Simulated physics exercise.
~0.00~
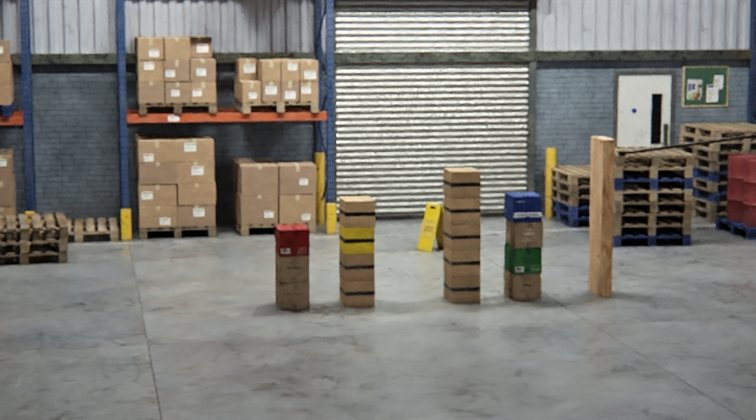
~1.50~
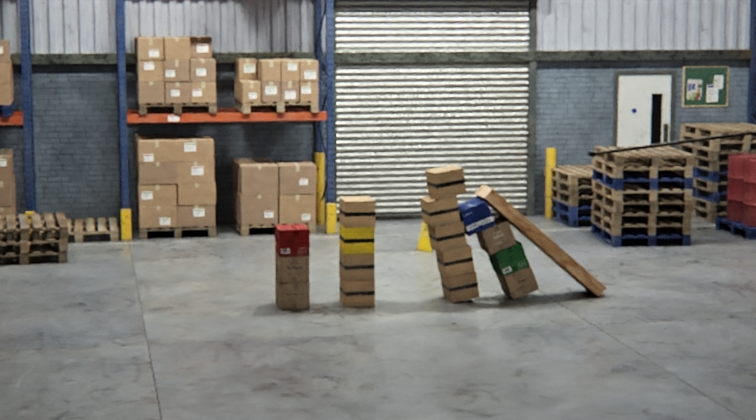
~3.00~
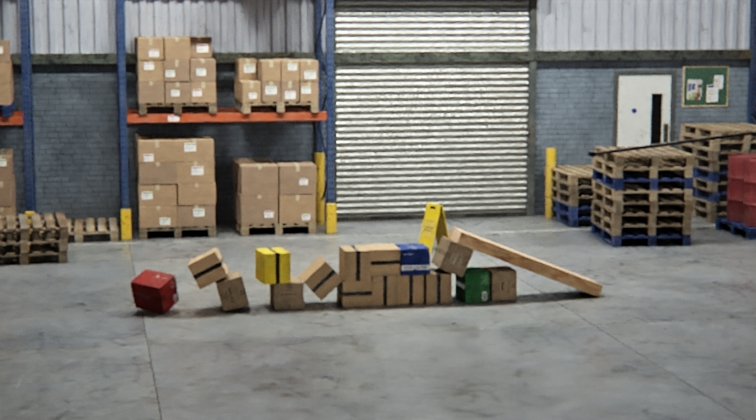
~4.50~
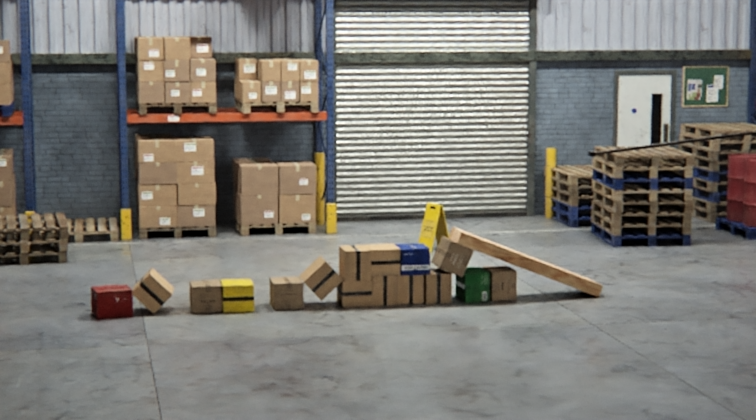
Wooden board falling left into a row of stacked cartons, toppling the columns one after another until they lie strewn across a warehouse floor.
